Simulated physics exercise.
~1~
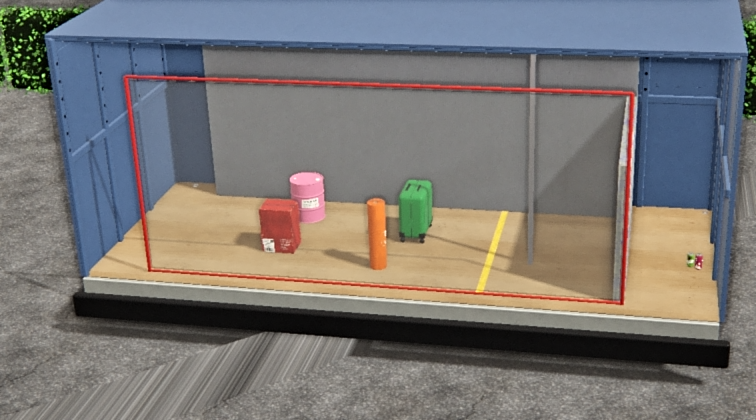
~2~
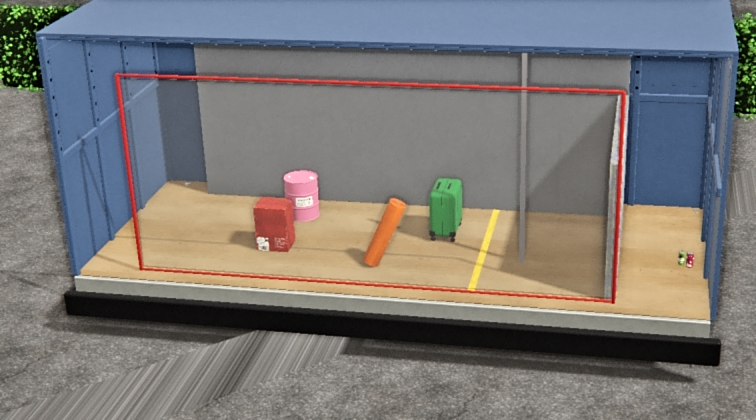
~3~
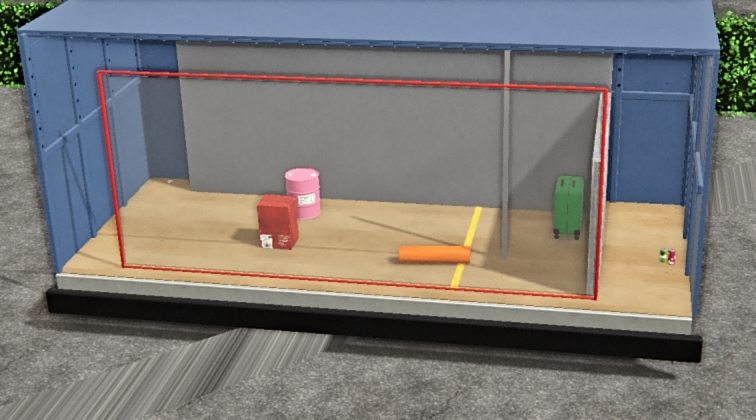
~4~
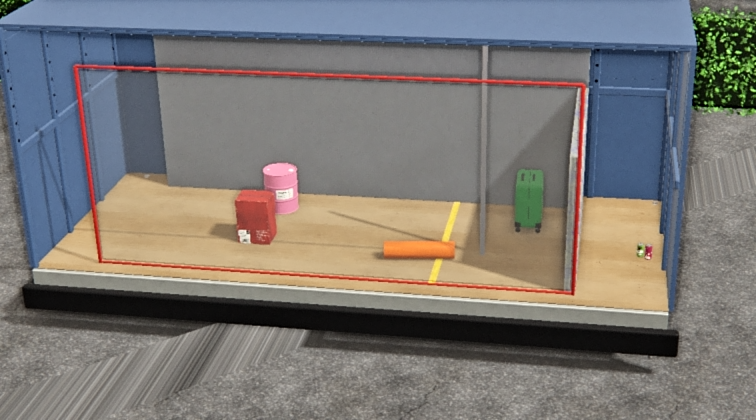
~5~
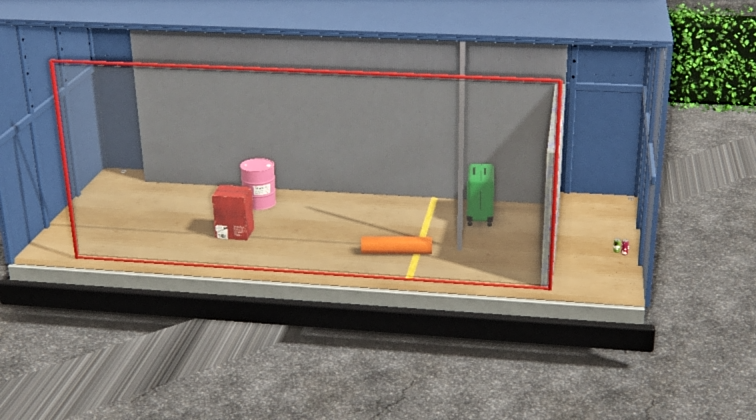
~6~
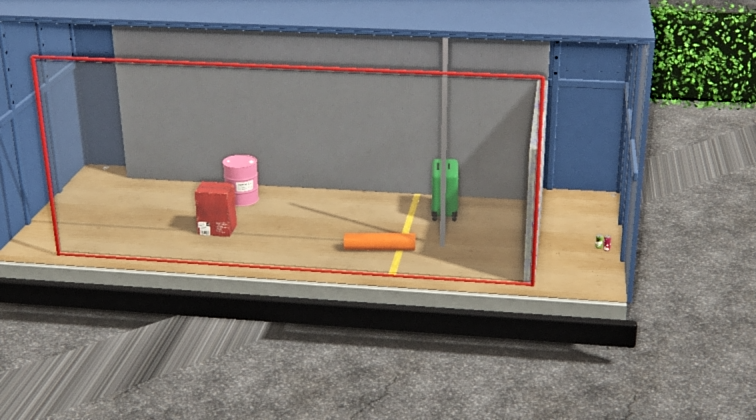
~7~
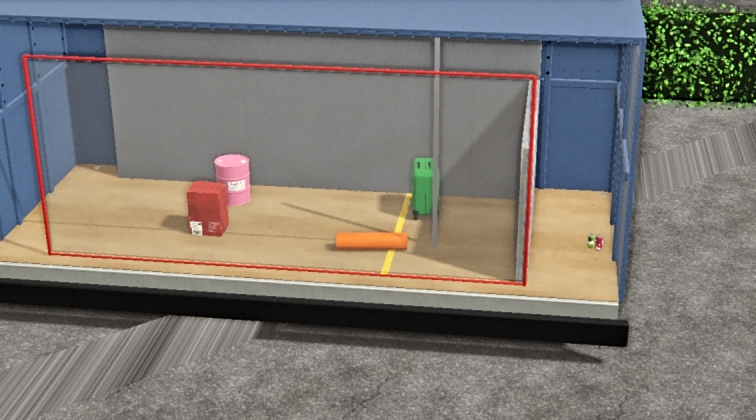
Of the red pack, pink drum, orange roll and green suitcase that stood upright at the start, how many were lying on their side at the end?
Only one of them was lying on its side at the end, and it was the orange roll.
